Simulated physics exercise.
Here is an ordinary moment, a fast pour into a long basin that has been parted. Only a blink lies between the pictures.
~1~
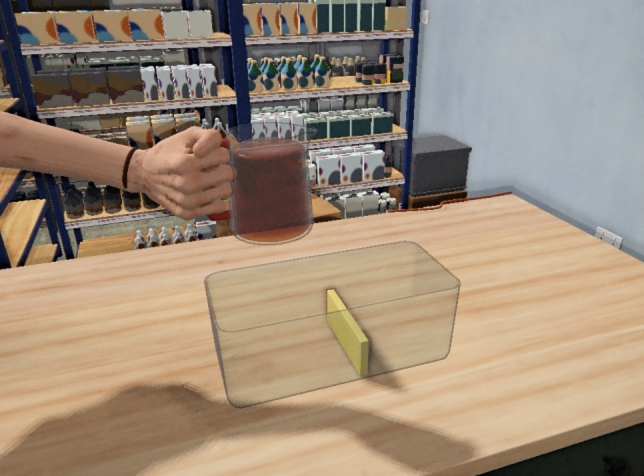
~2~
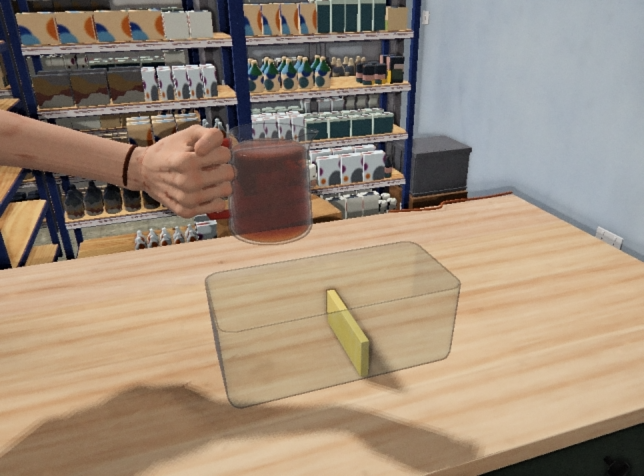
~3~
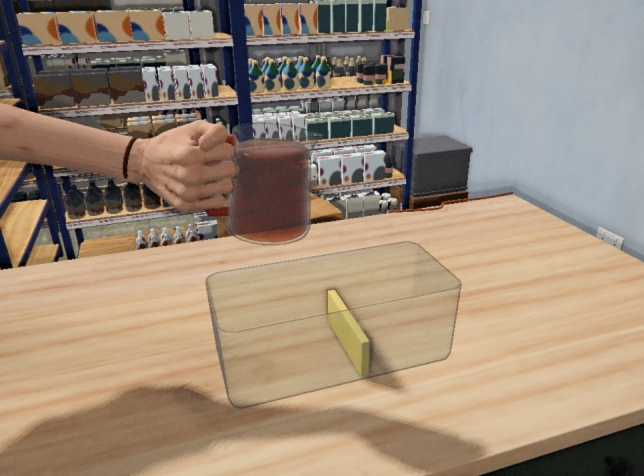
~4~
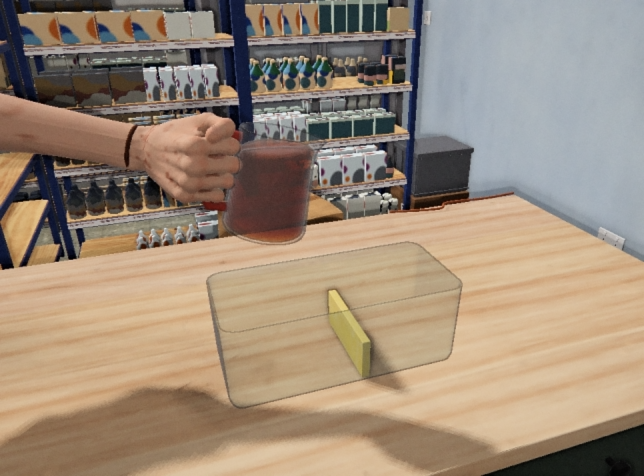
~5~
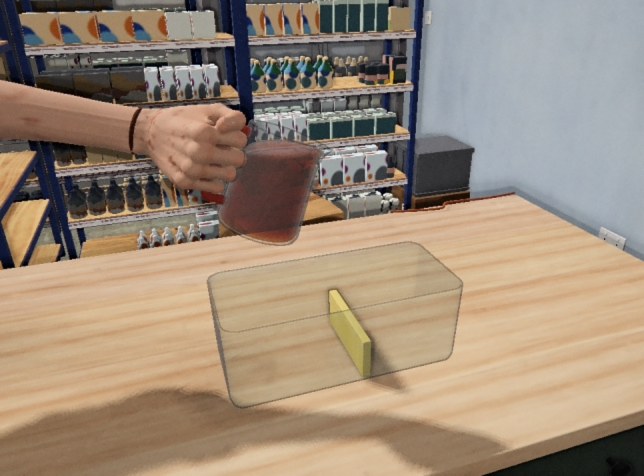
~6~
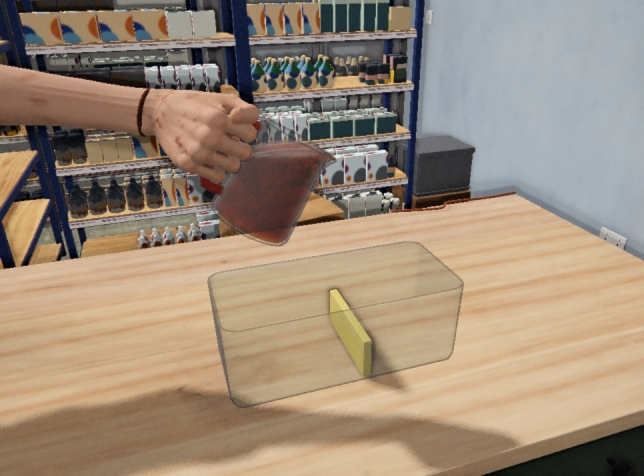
A hand tilts a clear mug of reddish tea rightward above a divided clear basin.
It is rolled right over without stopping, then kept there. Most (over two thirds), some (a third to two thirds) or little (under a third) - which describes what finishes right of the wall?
Most.
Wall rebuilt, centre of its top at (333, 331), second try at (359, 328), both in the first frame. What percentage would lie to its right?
First try: Roughly 85 per cent; second try: 70 per cent.
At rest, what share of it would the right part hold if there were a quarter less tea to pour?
Estimated share: Around 90 %.
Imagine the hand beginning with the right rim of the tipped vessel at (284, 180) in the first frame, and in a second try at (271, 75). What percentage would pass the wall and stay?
It would come to near 10 per cent, and then near 55 per cent.
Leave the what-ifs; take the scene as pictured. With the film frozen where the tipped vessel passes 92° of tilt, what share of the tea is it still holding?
70 %.
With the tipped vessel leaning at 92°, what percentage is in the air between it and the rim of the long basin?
Around 20 %.
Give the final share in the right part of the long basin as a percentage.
About 95 per cent.
A moment on, the tilt is 92° and 68 per cent is still to pour, 0 is left of the wall and 10 right of it.
Next, the tilt is 110° and 20 per cent is still to pour, 1 is left of the wall and 58 right of it.
Then the tilt is 110° and 3 per cent is still to pour, 4 is left of the wall and 87 right of it.
Later the tilt is 110° and 0 per cent is still to pour, 5 is left of the wall and 93 right of it.
In the end 5 per cent lies left of the wall, 93 right of it and 1 outside.
